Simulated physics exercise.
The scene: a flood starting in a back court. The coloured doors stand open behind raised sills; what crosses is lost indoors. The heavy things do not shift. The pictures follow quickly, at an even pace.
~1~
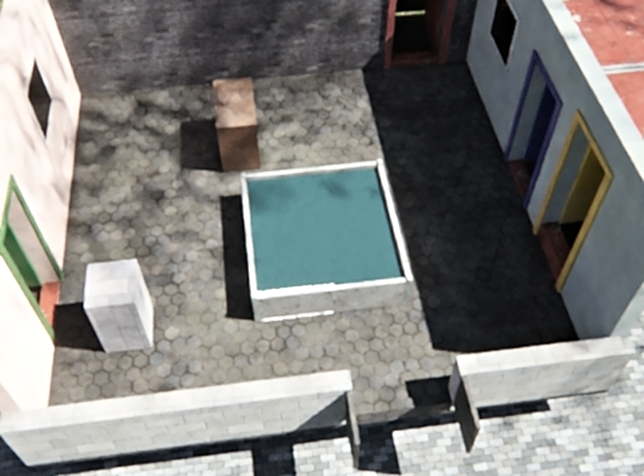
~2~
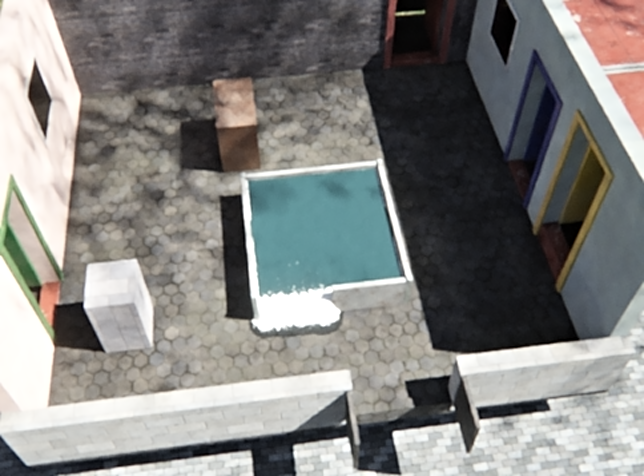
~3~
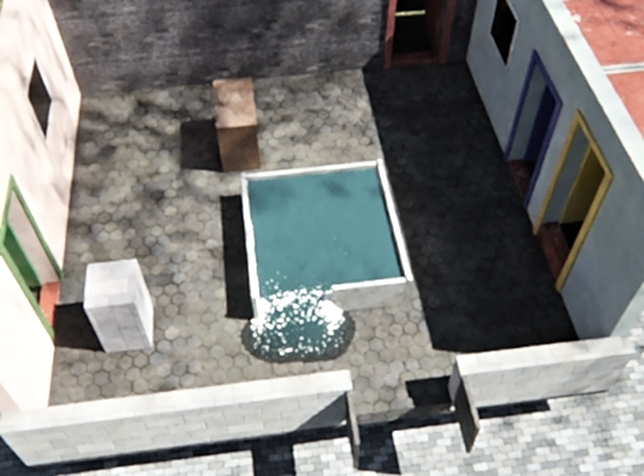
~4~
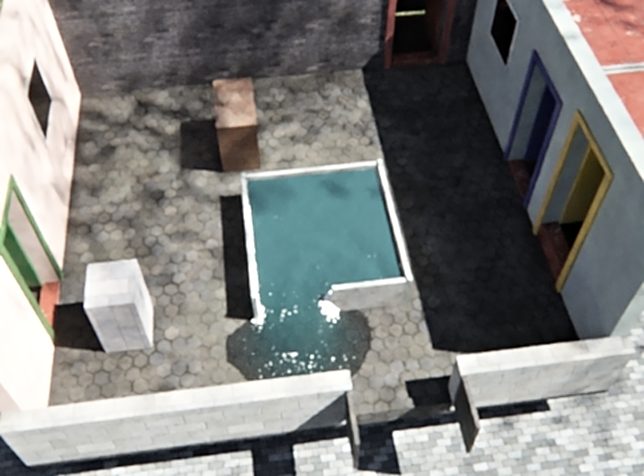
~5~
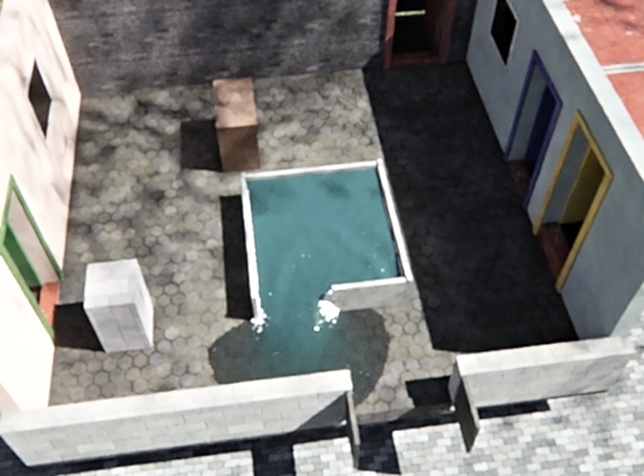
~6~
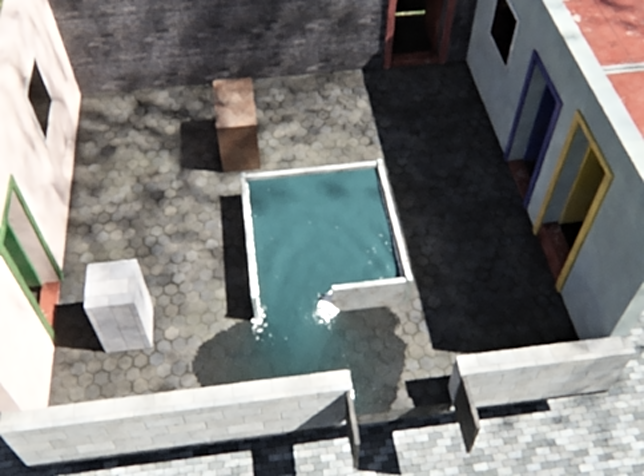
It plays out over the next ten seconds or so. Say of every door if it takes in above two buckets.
In the end: The red door stays under that; the blue door stays under that; the yellow door stays under that; the green door takes more than that.
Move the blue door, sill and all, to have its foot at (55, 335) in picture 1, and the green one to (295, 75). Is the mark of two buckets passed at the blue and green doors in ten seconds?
The blue one takes more; the green one lets less in.
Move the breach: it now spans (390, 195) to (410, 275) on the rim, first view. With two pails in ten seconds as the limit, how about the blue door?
One by one: Blue door takes more.
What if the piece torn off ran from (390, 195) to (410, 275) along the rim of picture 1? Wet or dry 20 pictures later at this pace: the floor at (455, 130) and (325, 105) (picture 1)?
In that order: Wet, clear.
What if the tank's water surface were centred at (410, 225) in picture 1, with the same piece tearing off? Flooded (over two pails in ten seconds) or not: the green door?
My reading: Green door takes less.
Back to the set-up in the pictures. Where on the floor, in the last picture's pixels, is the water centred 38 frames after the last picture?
Roughly at (271, 284).
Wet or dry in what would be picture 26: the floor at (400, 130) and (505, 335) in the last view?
As listed: Clear, under water.
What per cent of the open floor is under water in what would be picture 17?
About 15 per cent.
A moment on, water covers 10 % of the floor; the red door not reached, the blue door not reached, the yellow door not reached, the green door not reached.
Next, water covers 15 % of the floor; the red door not reached, the blue door not reached, the yellow door not reached, the green door not reached.
Then, water covers 30 % of the floor; the red door not reached, the blue door not reached, the yellow door not reached, the green door under two buckets in.
Later, water covers 60 % of the floor; the red door not reached, the blue door wet at the sill, nothing in, the yellow door wet at the sill, nothing in, the green door over two buckets in.
In the end, water covers 85 % of the floor; the red door not reached, the blue door wet at the sill, nothing in, the yellow door wet at the sill, nothing in, the green door over two buckets in.
